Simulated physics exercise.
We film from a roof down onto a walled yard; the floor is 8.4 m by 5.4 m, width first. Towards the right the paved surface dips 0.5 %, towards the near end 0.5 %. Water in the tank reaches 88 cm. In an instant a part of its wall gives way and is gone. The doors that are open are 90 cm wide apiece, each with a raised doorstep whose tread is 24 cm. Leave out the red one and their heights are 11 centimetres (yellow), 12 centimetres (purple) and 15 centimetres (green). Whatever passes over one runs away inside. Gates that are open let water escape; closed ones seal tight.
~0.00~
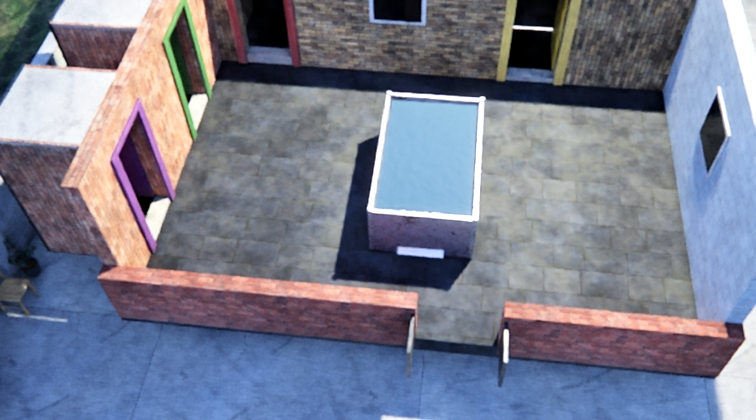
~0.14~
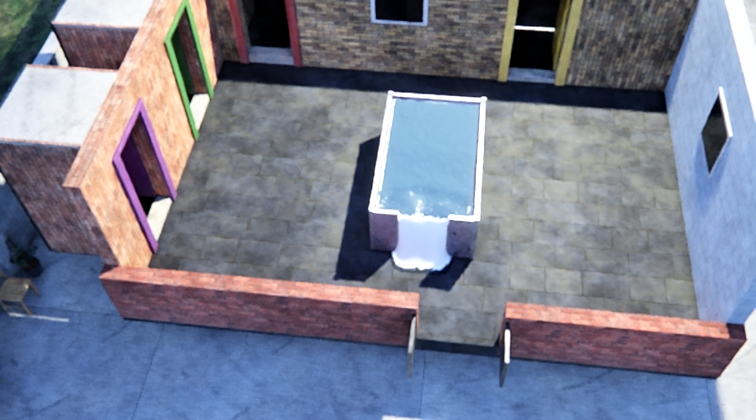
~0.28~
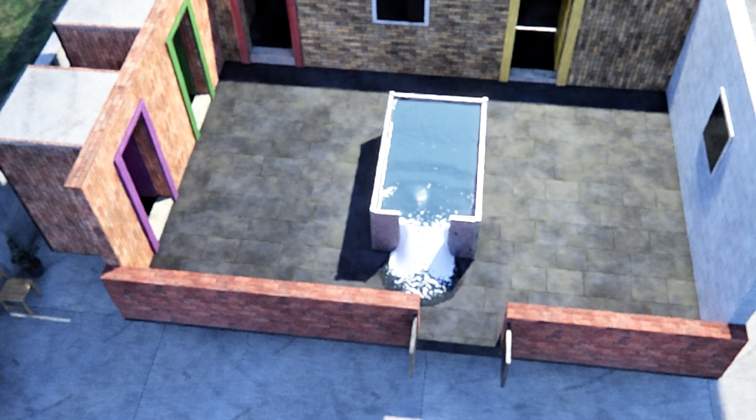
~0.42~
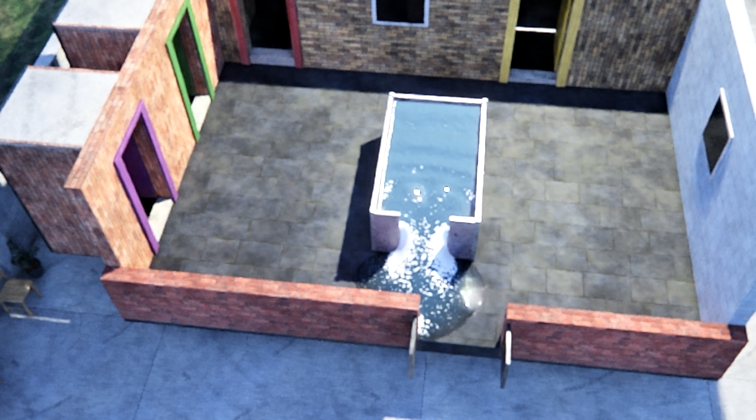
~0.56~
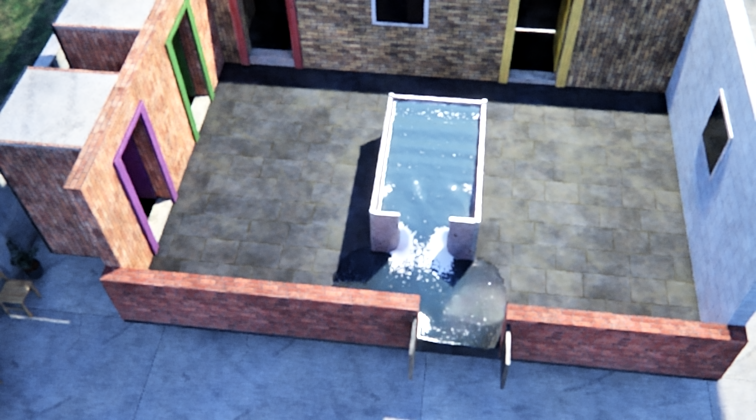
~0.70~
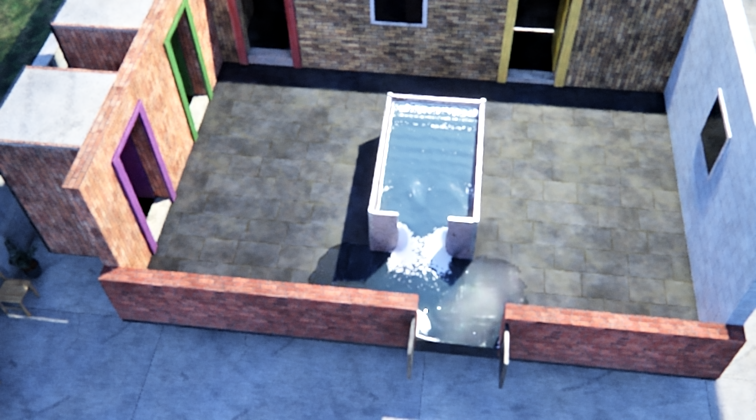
A walled yard paved in grey-brown stone is seen from a fixed, high viewpoint, with purple and green doorways on the left, red and yellow ones at the back, and a low red brick wall in front. In the middle, a pale-rimmed rectangular tank holds still, blue water. Its near side opens, and white, foaming water pours out, spreading across the paving into the gap in the front wall.
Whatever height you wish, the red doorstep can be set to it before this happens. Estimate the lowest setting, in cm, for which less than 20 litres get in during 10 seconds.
Around 7 cm.
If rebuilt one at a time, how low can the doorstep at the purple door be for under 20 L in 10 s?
About 13.5 cm at purple.
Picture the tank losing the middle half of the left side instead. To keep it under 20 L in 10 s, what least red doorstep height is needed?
About 17 cm.
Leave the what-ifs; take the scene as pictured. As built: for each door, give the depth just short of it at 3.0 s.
Lab note, depth in cm: Red 0; yellow 0; purple 19; green 1.
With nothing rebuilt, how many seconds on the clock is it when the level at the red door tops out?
At roughly 5.0 s.
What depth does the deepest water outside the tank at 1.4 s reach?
About 51 cm.
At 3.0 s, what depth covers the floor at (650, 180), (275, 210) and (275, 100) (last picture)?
The depths come to about 0, 2 and 0 cm.
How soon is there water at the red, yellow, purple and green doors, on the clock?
For red it's 4.0 s, for yellow 8.0 s, for purple 2.0 s, and for green 3.0 s.
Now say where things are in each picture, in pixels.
The first picture shows still water, 88 cm deep, in the tank at (429, 155); the red door at (263, 22) is dry.
In the second picture, water pours out at (423, 237) and has run 0.3 m, to (403, 267); about 14 cm deep outside, 88 cm at the back.
In the third picture, the gap is at (424, 239), the front 0.9 m out at a hidden place; the back of the tank holds 88 cm.
In the fourth picture, the gap is at (424, 241), the front 1.5 m out at a hidden place; the back of the tank holds 88 cm.
In the fifth picture, the front is at a hidden place, 1.6 m from the gap at (424, 241); 3.1 m2 of floor is wet, 84 cm left at the back.
In the sixth picture, water pours out at (422, 240) and has run 1.8 m, to a hidden place; about 6 cm deep outside, 75 cm at the back; the red door at (264, 23), 5.2 m from the gap, is still 4.8 m from the nearest water.
After 1.4 s water covers 15 % of the floor, deepest (51 cm) near (395, 323); it has not reached the red door.
After 3.0 s water covers 35 % of the floor, deepest (31 cm) near (409, 313); it has not reached the red door.
After 10.0 s water covers 75 % of the floor, deepest (12 cm) near (408, 324); 6 cm at the red door, 0 litres in over its 20 cm doorstep.
At the red door as built, the water arrived by 4.2 s and peaked near 11 cm at 5.2 s.
Run again over the same 10 s with other heights there, 36 litres in over 6 cm, 12 litres over 8 cm. The limit of 20 litres is kept from about 7 cm up.
